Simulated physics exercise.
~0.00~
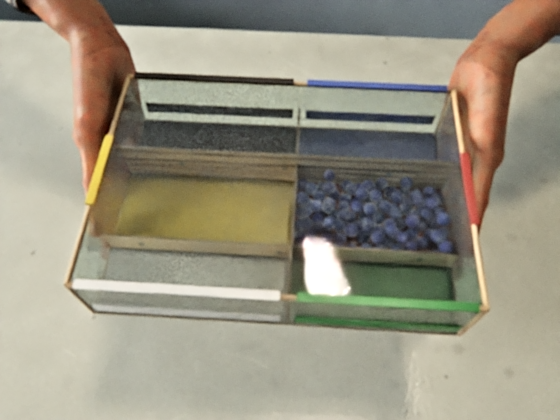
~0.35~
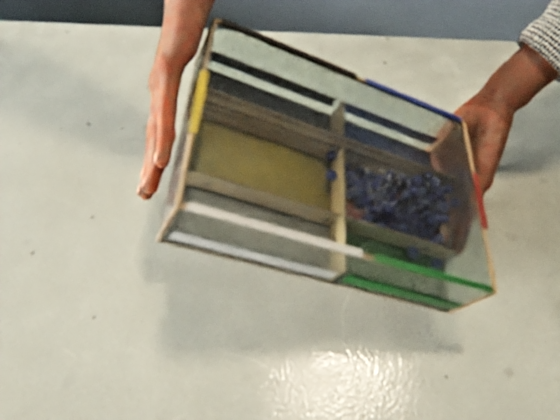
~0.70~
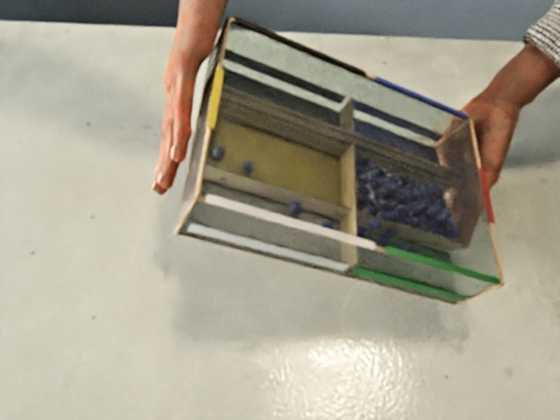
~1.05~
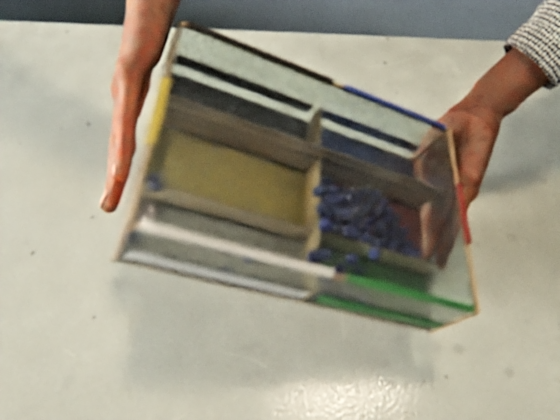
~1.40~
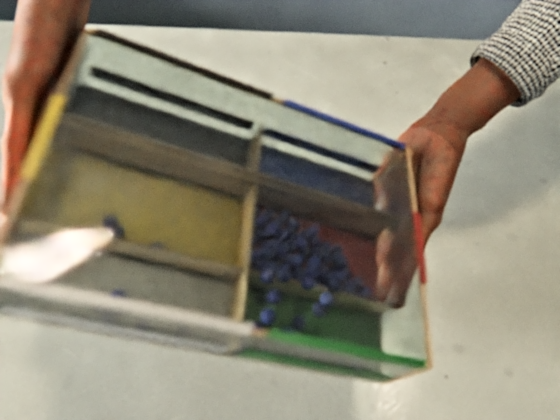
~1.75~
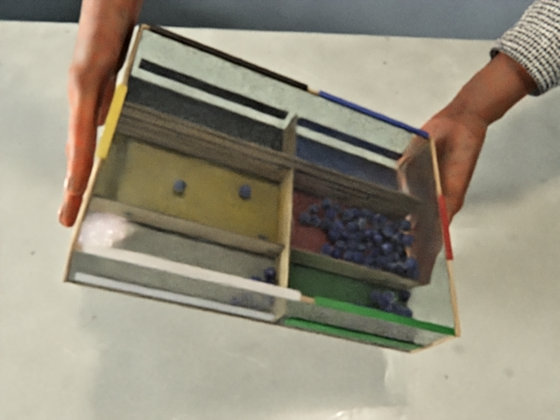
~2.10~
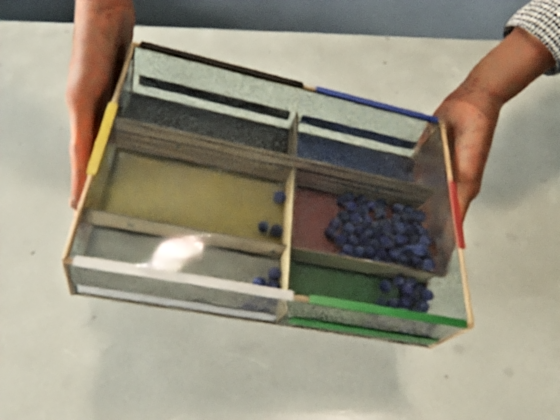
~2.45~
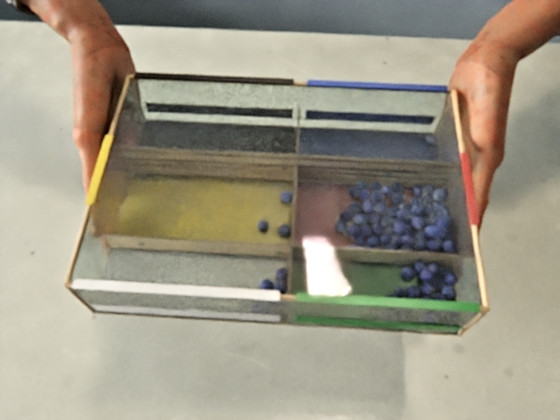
A clear-lidded box of six colour-marked compartments, held by two hands over a pale tabletop, starts level with its blueberries gathered in the red compartment. The hands tip it so the right side dips, and shift it right and upward. Still tilted, it is shaken back and forth, swinging down to the left and returning, while a few berries scatter into the yellow and white compartments and more reach the green. The hands then bring it back level. It ends with most berries in red, a cluster in green, and a few in yellow and white.
